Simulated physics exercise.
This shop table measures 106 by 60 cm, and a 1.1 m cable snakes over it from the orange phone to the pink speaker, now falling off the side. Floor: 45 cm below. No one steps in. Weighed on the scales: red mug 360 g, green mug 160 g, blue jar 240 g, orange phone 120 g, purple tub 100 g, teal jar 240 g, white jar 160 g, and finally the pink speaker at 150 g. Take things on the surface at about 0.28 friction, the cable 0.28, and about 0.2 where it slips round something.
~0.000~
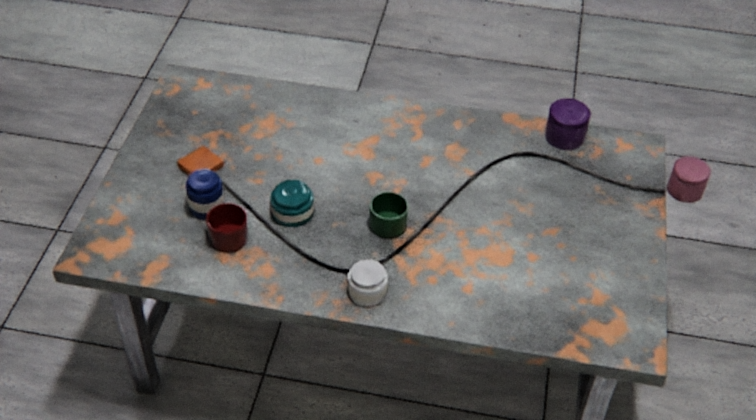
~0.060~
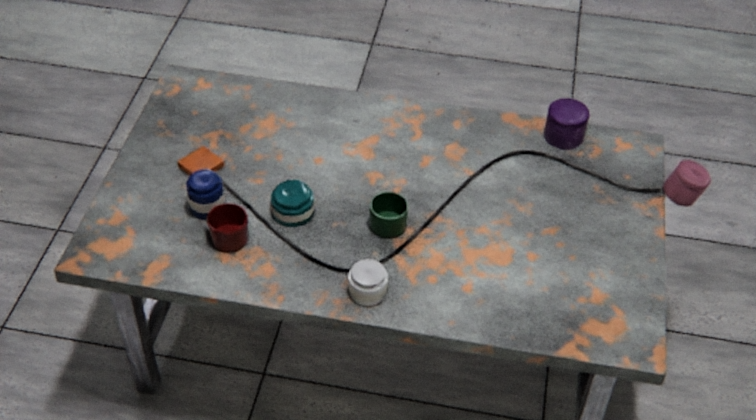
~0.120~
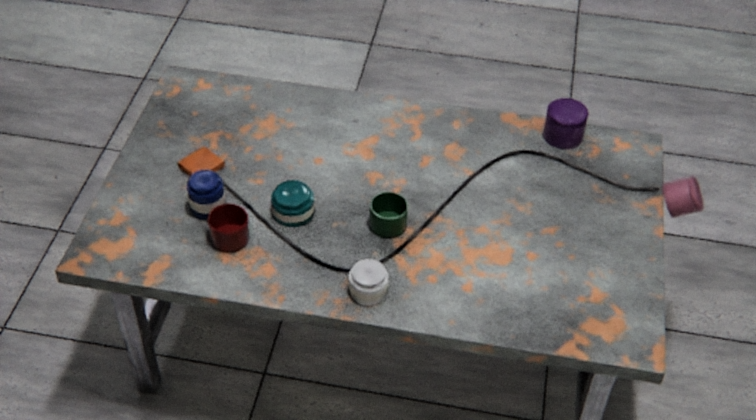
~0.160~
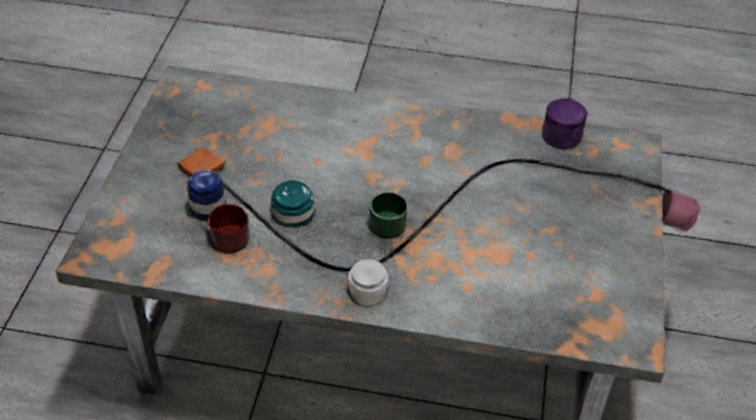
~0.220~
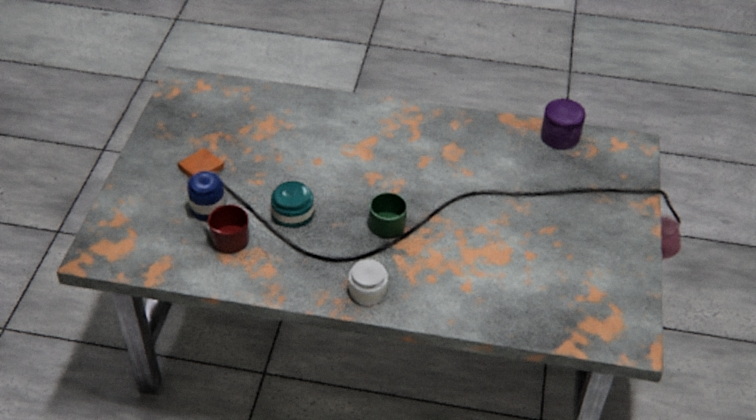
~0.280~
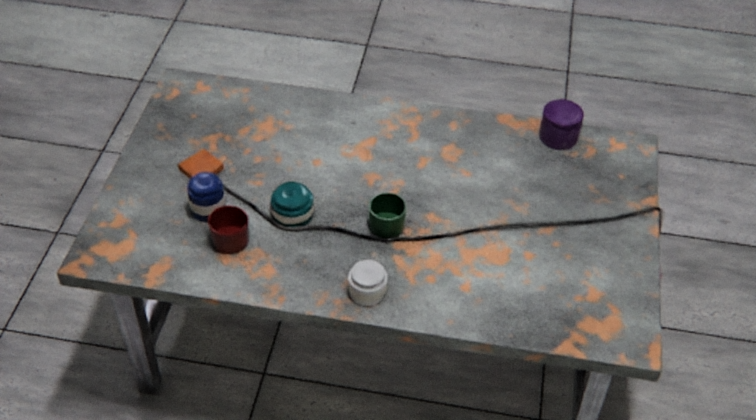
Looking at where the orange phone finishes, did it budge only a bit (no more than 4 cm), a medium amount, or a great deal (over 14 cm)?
It budged a great deal.
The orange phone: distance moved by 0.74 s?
By then the orange phone has moved close to 20 cm.
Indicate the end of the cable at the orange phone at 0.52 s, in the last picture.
Estimated pixel: (285, 211).
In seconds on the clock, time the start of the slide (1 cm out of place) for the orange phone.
Orange phone at 0.32 s on the clock.
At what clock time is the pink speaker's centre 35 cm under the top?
Answer: 0.48 s on the clock.
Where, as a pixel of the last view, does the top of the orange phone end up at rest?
It comes to rest at about (272, 215).
At 0.5 s, the cable's tail end at (285, 211); orange phone 17 cm off its start, pink speaker over the edge, teal jar 3 cm off its start.
At 0.7 s, the cable's tail end at (291, 217); orange phone 20 cm off its start, pink speaker over the edge, teal jar 4 cm off its start.
At 1.0 s, the cable's tail end at (291, 217); orange phone 20 cm off its start at (272, 215), pink speaker over the edge, teal jar 4 cm off its start at (308, 186).
At 1.2 s, the cable's tail end at (291, 217); orange phone 20 cm off its start, pink speaker over the edge, teal jar 4 cm off its start.
At 2.4 s, the cable's tail end at (291, 217); orange phone 20 cm off its start at (272, 215), pink speaker over the edge, teal jar 4 cm off its start at (308, 186).
